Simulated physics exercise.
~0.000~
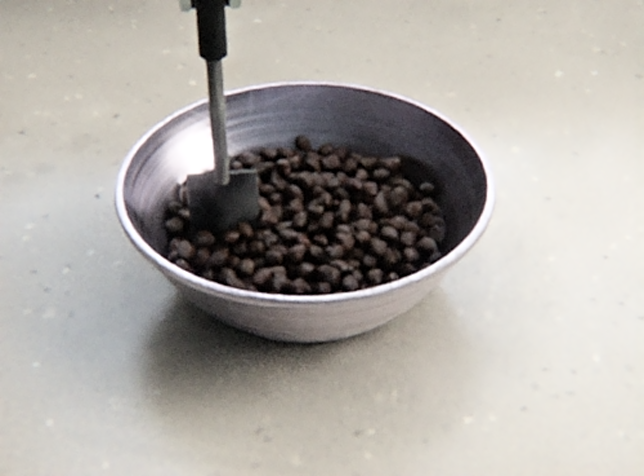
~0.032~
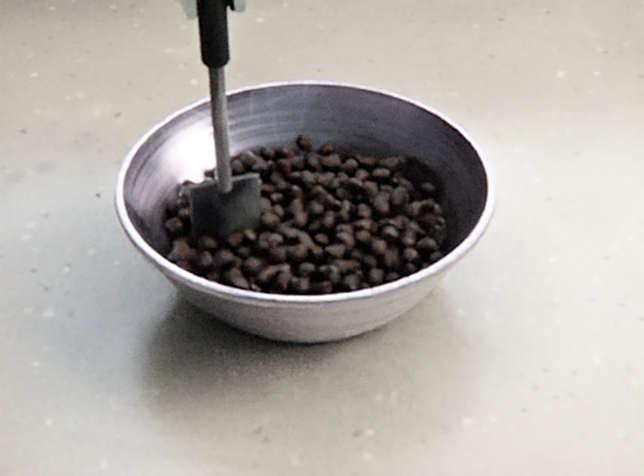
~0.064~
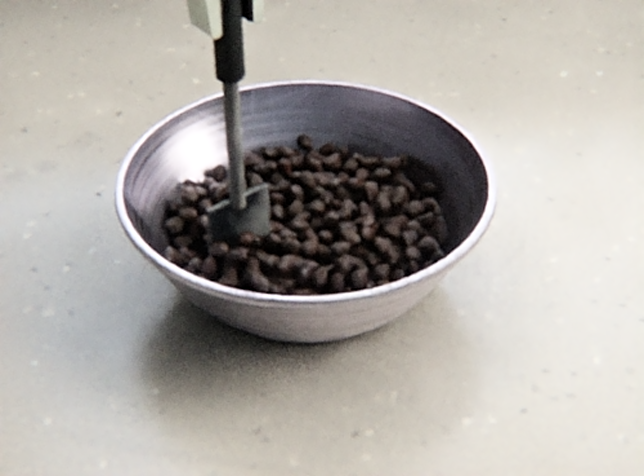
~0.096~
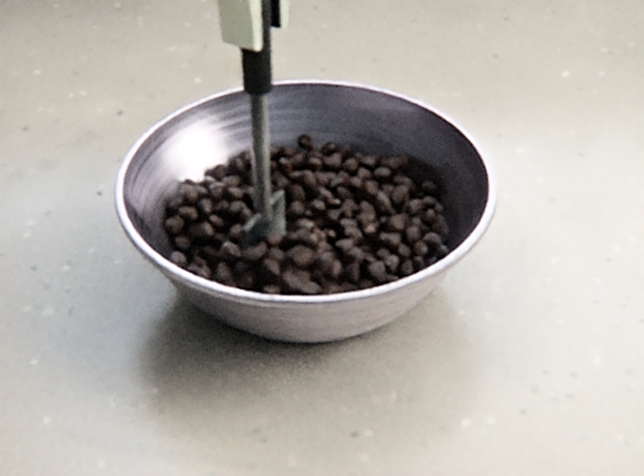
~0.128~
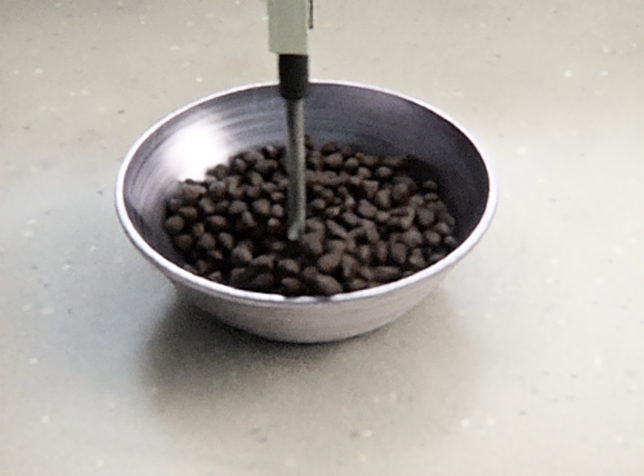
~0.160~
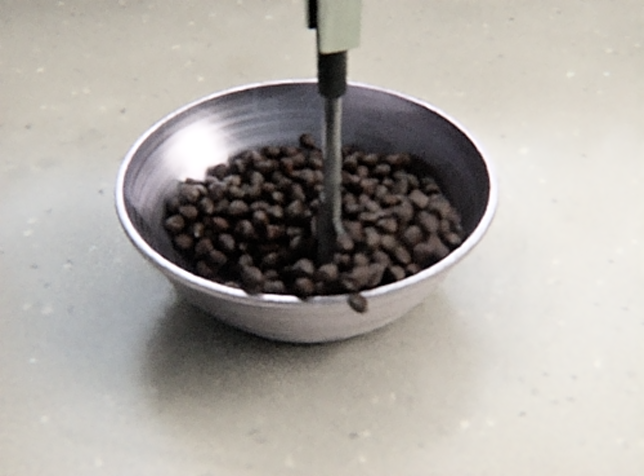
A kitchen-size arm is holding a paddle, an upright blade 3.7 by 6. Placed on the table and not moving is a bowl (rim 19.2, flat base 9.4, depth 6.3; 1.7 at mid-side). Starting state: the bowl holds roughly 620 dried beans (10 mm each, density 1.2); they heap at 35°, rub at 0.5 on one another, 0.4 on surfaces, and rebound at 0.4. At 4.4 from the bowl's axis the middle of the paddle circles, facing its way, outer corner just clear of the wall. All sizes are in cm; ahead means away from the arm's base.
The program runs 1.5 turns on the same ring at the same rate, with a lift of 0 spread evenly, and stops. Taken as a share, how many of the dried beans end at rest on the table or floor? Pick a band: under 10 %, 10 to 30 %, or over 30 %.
10 to 30 %.
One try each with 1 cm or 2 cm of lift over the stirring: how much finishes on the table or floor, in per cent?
That gives about 20 per cent and 15 per cent, in order.
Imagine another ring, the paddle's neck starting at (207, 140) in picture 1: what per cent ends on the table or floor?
I'd say around 35 per cent.
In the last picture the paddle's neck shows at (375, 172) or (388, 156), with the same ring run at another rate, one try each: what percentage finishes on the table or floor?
Around 35 and 45 per cent respectively.
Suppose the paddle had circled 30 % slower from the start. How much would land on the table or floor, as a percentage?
Estimate: Near 15 in a hundred.
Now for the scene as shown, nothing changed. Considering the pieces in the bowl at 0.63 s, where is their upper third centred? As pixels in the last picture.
In the final view it lies at about (334, 272).
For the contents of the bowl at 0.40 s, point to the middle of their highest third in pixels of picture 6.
Roughly at (264, 129).
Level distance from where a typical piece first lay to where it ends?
10 centimetres.
After 0.40 s, 271° round, highest piece 9 above the table; 561 in the bowl, 22 on the table or floor, 34 in flight or on the tool.
After 0.63 s, 81° round, highest piece 9 above the table; 516 in the bowl, 90 on the table or floor, 11 in flight or on the tool.
After 0.95 s, 180° round, highest piece 7 above the table; 484 in the bowl, 133 on the table or floor.
After 1.65 s, 180° round, highest piece 7 above the table; 484 in the bowl, 133 on the table or floor.
At rest, 484 in the bowl, 133 on the table or floor. That is 22 % on the table or floor.
